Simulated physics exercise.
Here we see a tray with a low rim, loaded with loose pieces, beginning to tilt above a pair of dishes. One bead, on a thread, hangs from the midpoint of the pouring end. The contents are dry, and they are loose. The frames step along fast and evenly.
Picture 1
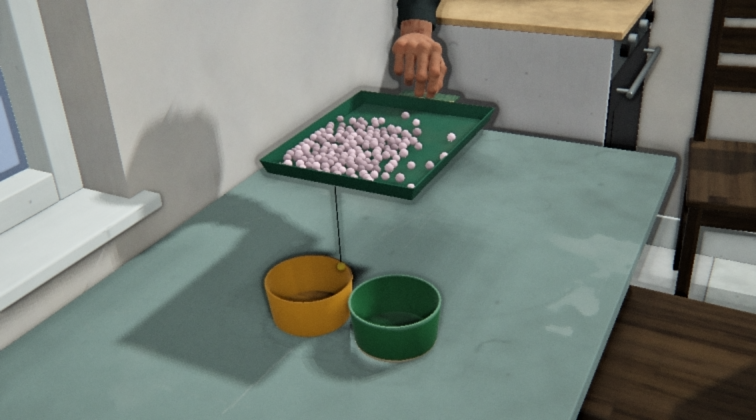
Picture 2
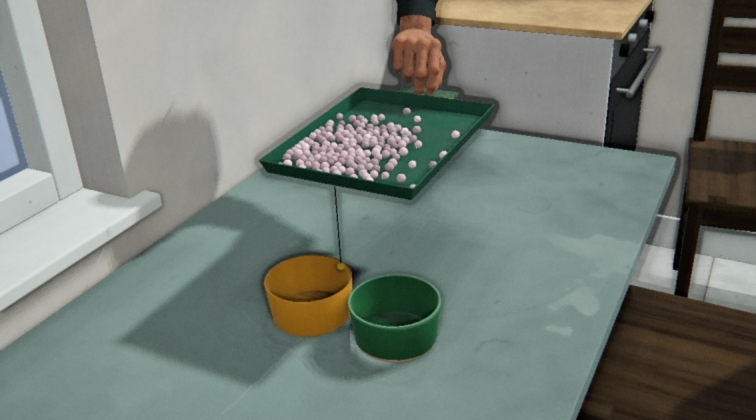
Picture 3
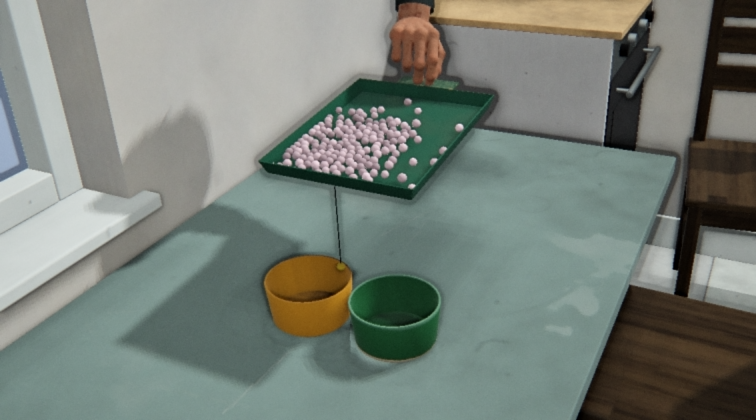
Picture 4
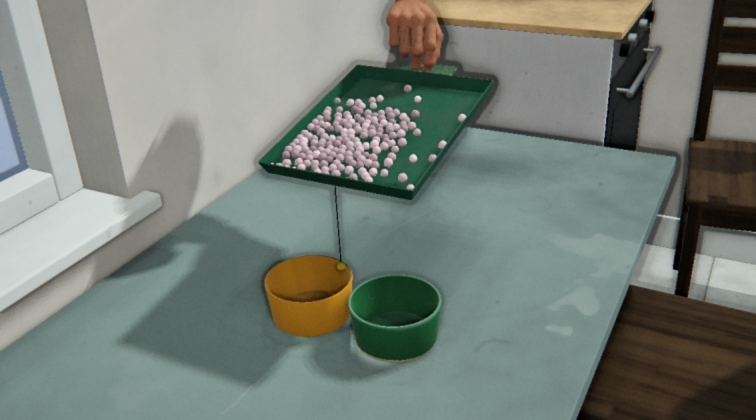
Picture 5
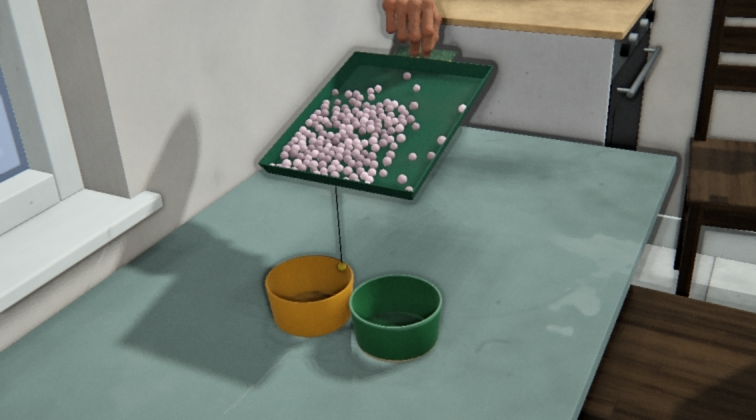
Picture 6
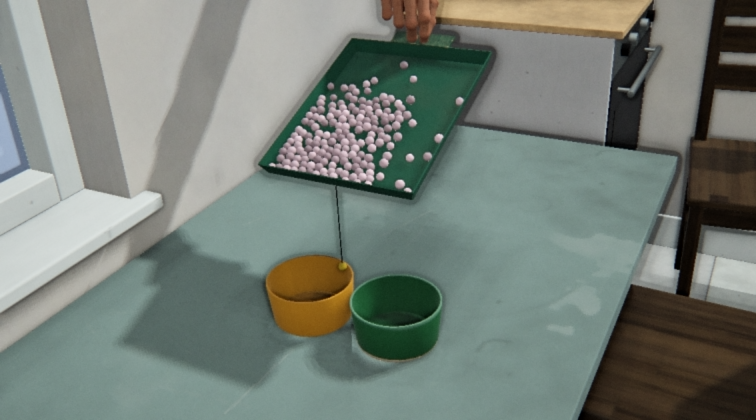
At the start, a hand holds the far end of a green tray of loose pale pink beads above a yellow dish and a green dish, a small yellow bead hanging beneath on a thread. The hand raises that end, tilting the tray steadily steeper, and the pink beads shift slightly toward its lower edge.
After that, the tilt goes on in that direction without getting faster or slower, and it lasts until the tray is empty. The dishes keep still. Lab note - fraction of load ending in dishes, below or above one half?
Most likely the dishes will collect the majority of it.
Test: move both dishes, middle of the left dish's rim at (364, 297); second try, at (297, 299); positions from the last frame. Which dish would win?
The dish at left, then the dish at left.
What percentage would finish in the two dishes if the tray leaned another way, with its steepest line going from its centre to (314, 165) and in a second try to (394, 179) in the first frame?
In order, 40 in a hundred and 90 in a hundred.
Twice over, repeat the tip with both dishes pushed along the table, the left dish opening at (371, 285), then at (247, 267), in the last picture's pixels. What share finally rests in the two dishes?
First placement: Some 20 %; second placement: Some 50 %.
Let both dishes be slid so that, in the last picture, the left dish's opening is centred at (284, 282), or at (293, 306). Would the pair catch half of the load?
At place one in excess of half; at place two in excess of half.
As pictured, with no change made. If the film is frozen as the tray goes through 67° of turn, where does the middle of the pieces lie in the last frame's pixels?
I'd put the middle of the pieces at roughly (320, 182).
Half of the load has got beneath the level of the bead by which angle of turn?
About 85 degrees.
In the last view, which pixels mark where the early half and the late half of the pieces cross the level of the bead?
First near (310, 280), later near (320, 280).
Soon, tray tipped steeply; about two thirds on the tray; a stray few in the right dish; a small part in the left dish; a stray few outside both; about a quarter in the air.
A while on, tray tipped past a quarter turn; about a quarter in the right dish; about a third in the left dish; about a third outside both; a small part in the air.
Towards the end, tray tipped past a quarter turn; about a quarter in the right dish; about a third in the left dish; about a third outside both.
Finally, tray tipped past a quarter turn; about a quarter in the right dish; about a third in the left dish; about a third outside both.
